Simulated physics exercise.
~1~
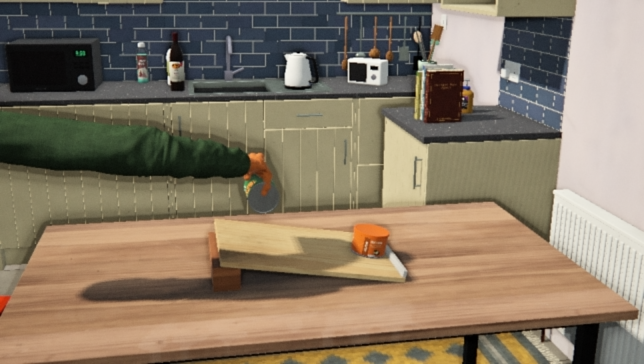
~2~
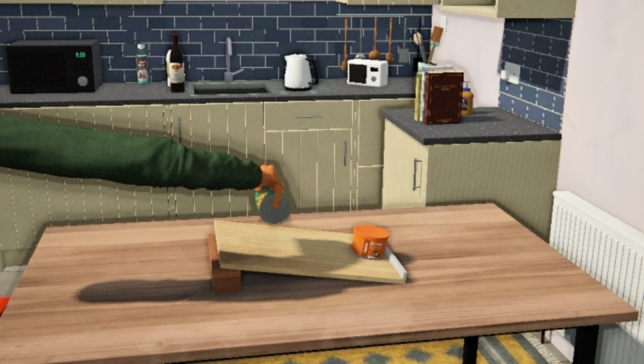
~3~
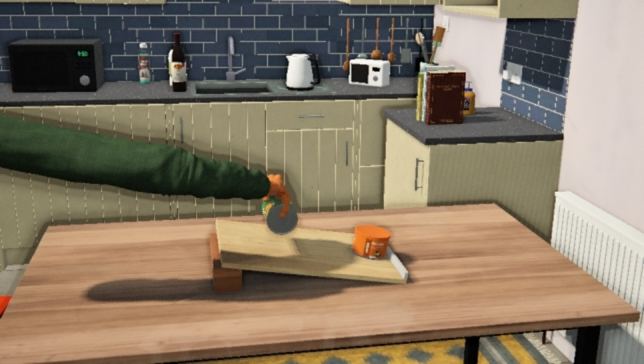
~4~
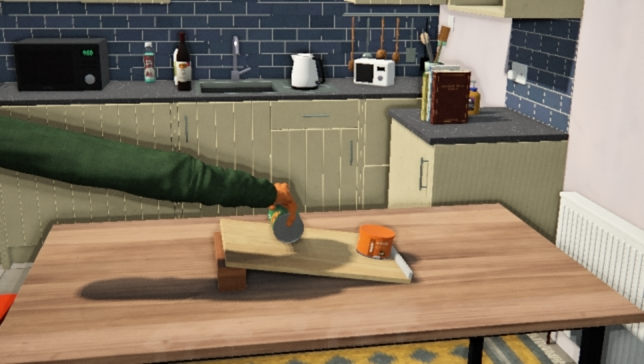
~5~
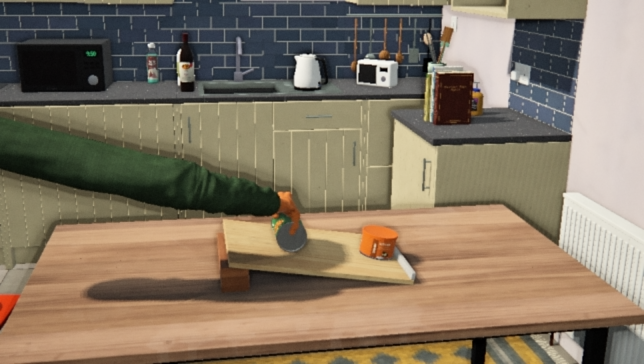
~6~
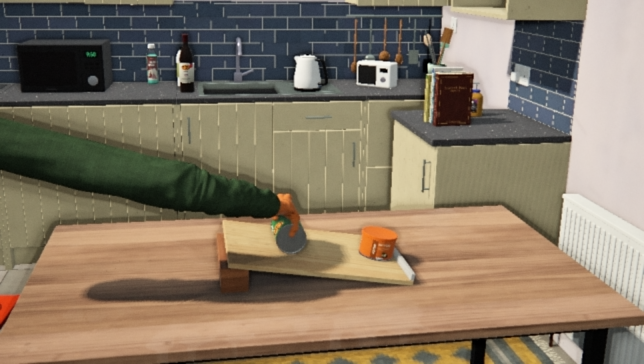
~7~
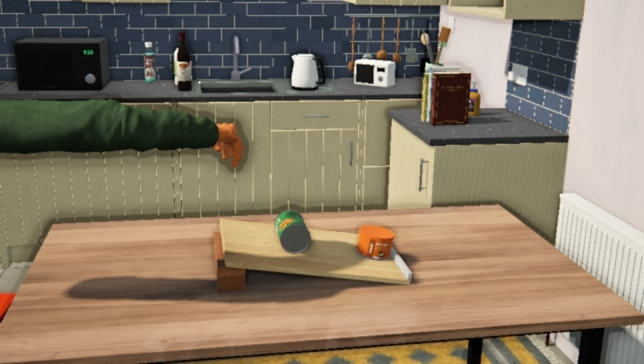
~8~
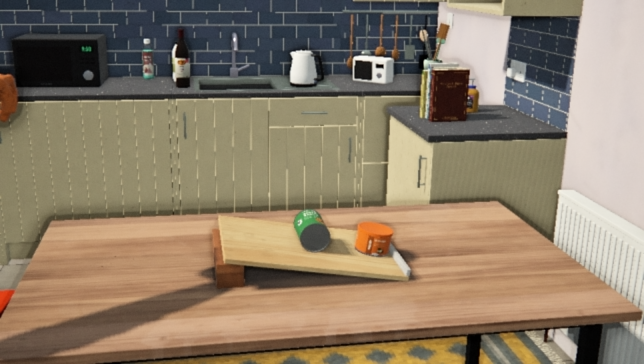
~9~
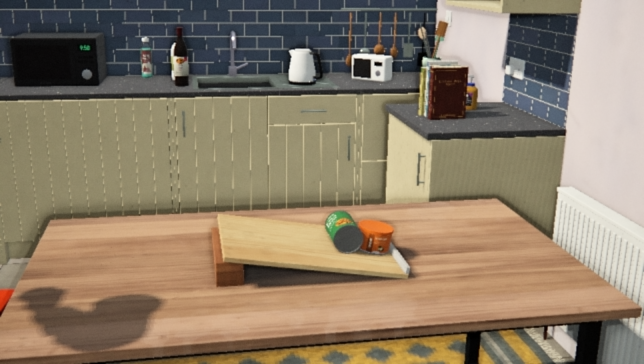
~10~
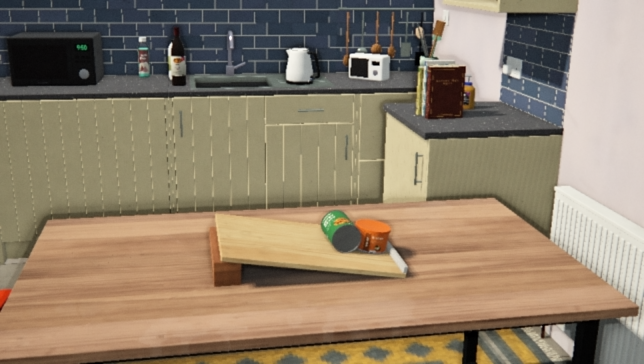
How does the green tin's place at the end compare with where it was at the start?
At the start the green tin was held in the hand above and behind the table, toward the left. At the end it lay lower and further right, on the sloping board beside the orange tub.
